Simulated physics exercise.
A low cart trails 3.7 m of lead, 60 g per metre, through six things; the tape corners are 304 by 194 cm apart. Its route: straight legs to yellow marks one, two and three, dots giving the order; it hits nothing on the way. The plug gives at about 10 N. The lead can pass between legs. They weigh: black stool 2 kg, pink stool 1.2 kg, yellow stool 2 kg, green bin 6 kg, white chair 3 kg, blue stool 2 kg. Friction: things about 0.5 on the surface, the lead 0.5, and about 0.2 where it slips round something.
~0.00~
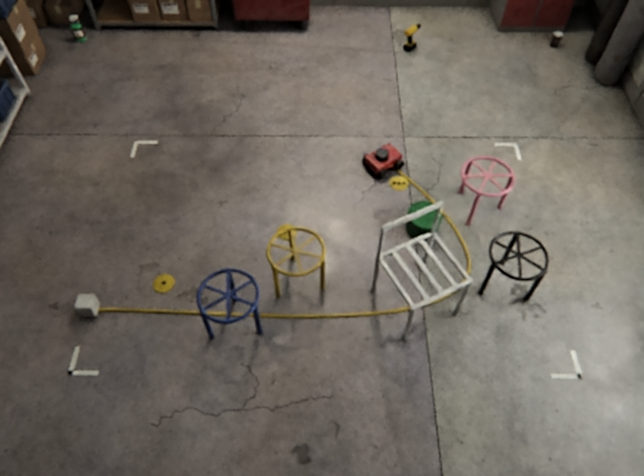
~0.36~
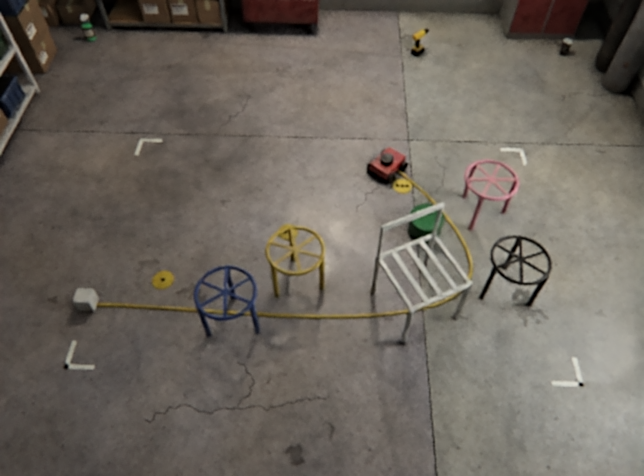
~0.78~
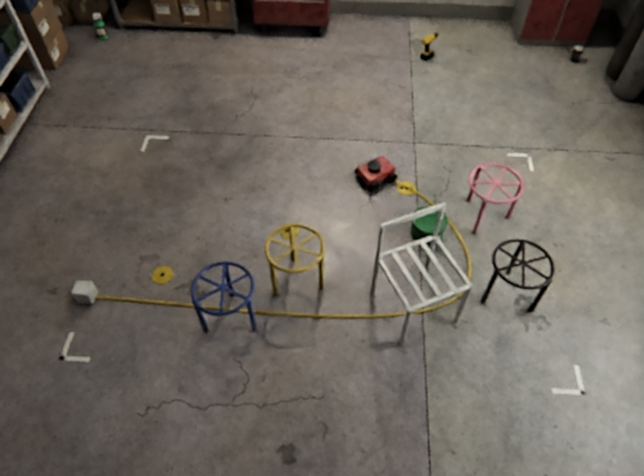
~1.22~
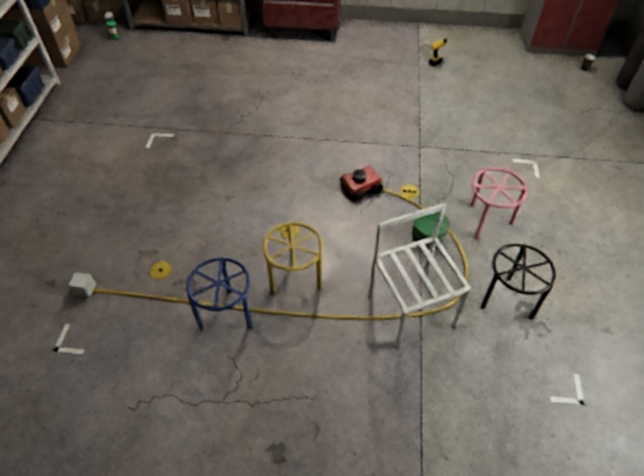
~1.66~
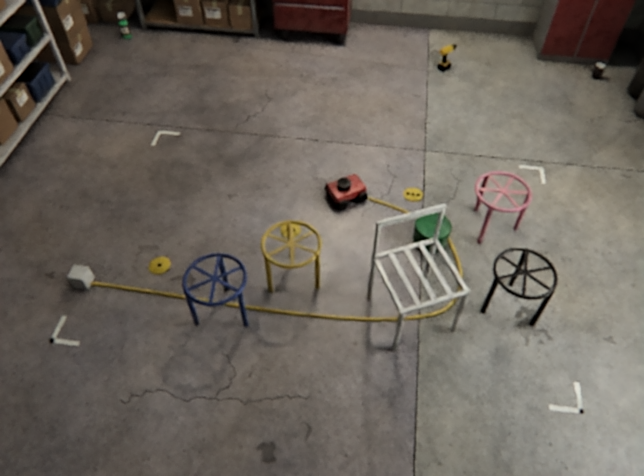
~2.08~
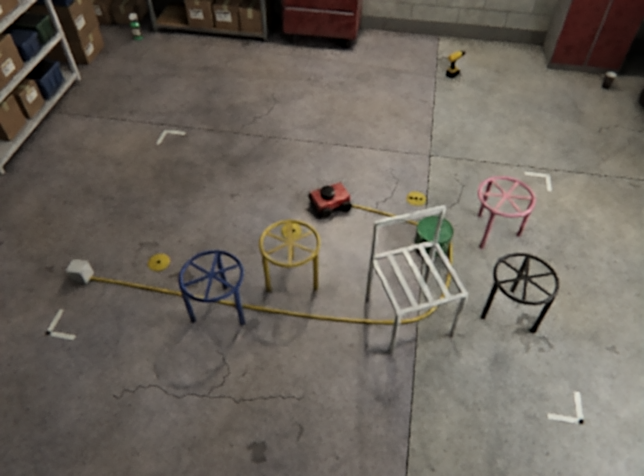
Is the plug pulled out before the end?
Outcome: The plug pulls free.
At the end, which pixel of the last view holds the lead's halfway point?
Around (432, 230).
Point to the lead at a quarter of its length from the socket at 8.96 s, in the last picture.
At about (377, 300).
By 4.4 s, cart at (229, 237), plug out; nothing else has moved.
By 6.7 s, cart at (208, 250), plug out; nothing else has moved.
By 9.0 s, cart at (323, 221), plug out; nothing else has moved.
By 11.2 s, cart at (416, 198), plug out; nothing else has moved.
By 11.6 s, cart at (416, 198), plug out; nothing else has moved.
